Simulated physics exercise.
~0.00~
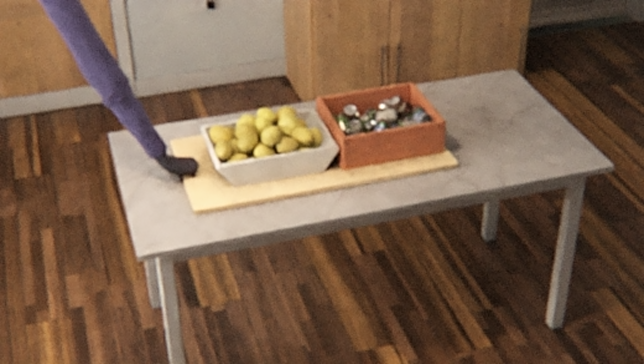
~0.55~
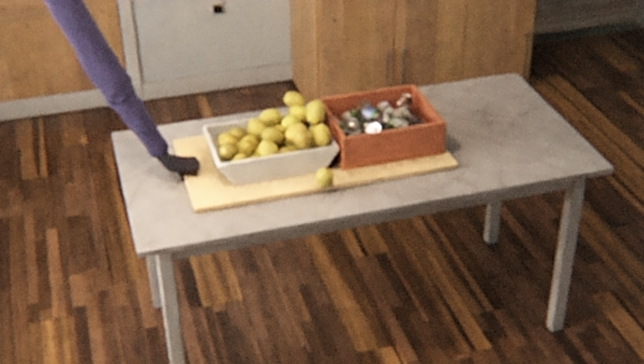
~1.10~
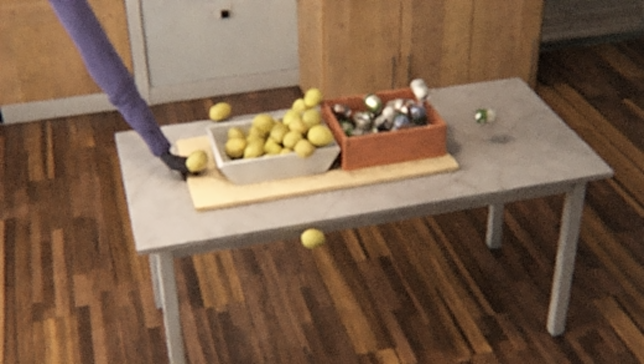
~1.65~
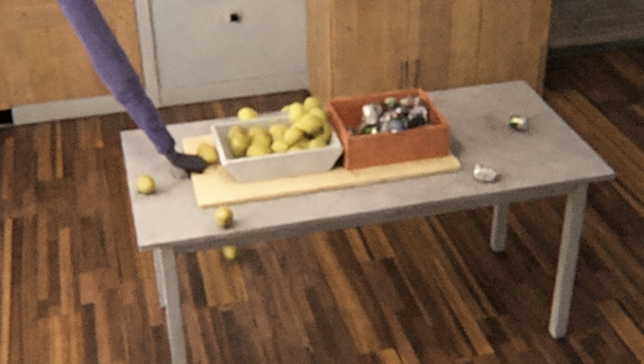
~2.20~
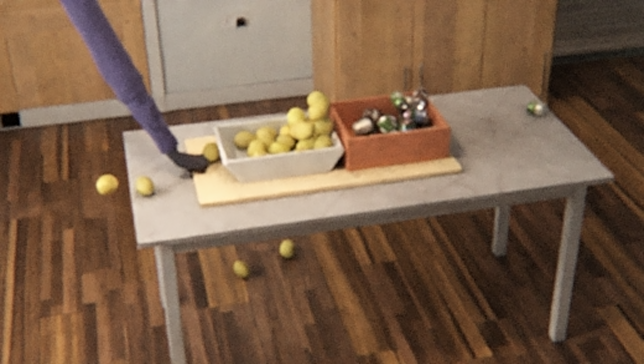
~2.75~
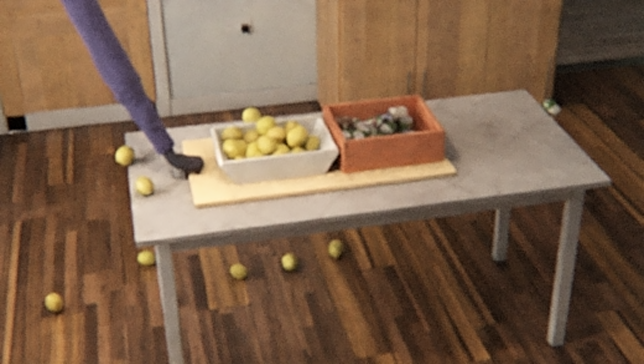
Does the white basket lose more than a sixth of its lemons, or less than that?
It loses more than a sixth of them. Lemons keep tumbling out, and several end up on the floor, though many stay in the basket.
On a table, an arm shakes two baskets, and many lemons and some cans spill out.
